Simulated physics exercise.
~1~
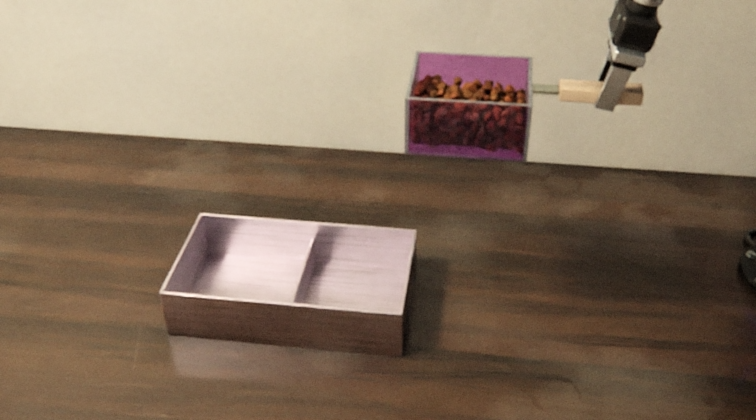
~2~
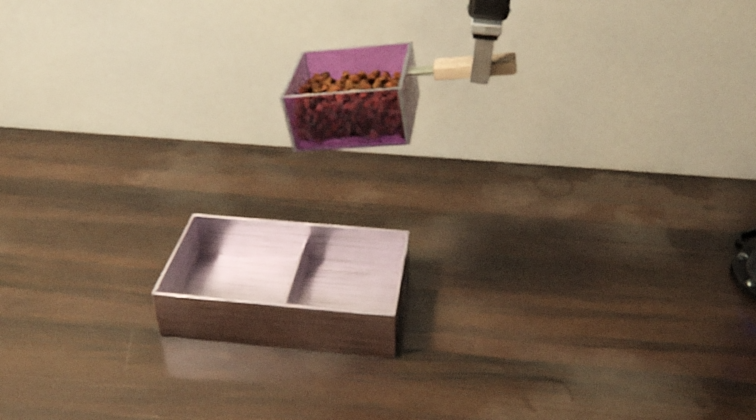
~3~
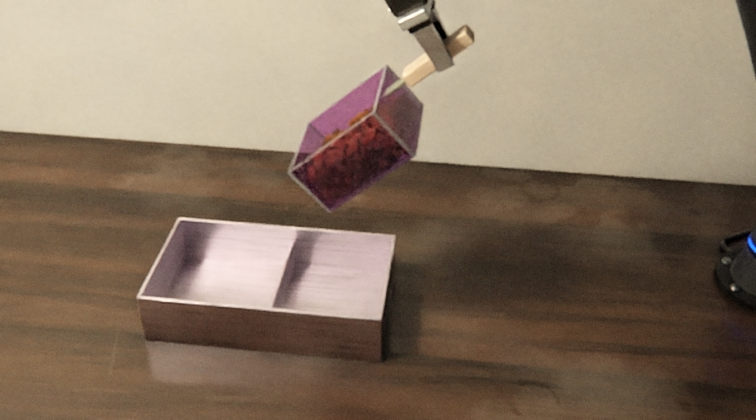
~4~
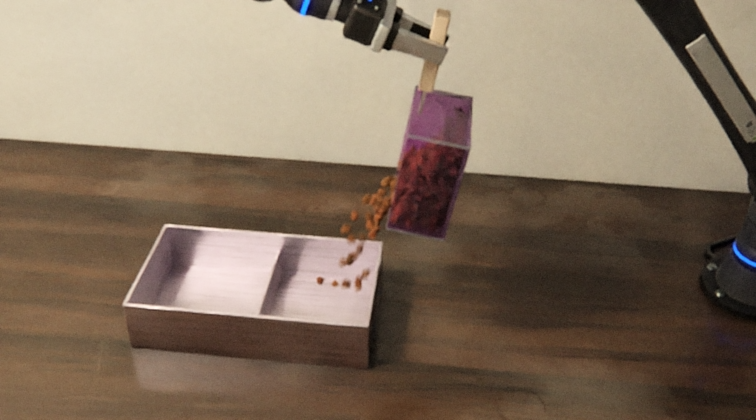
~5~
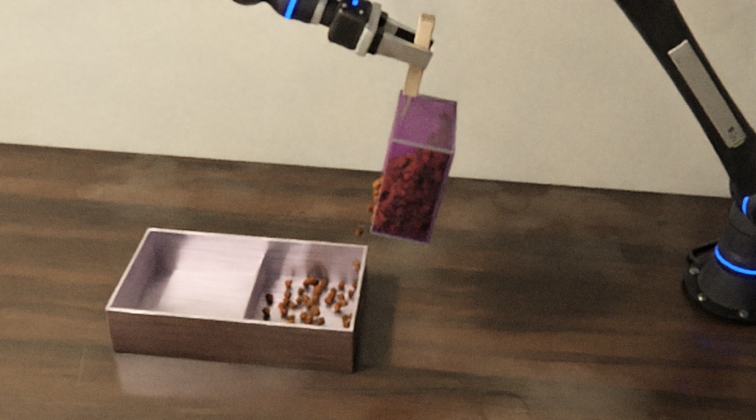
Robot arm tilting a purple clear-sided box of brown pellets, spilling some into the right compartment of a divided tray below.
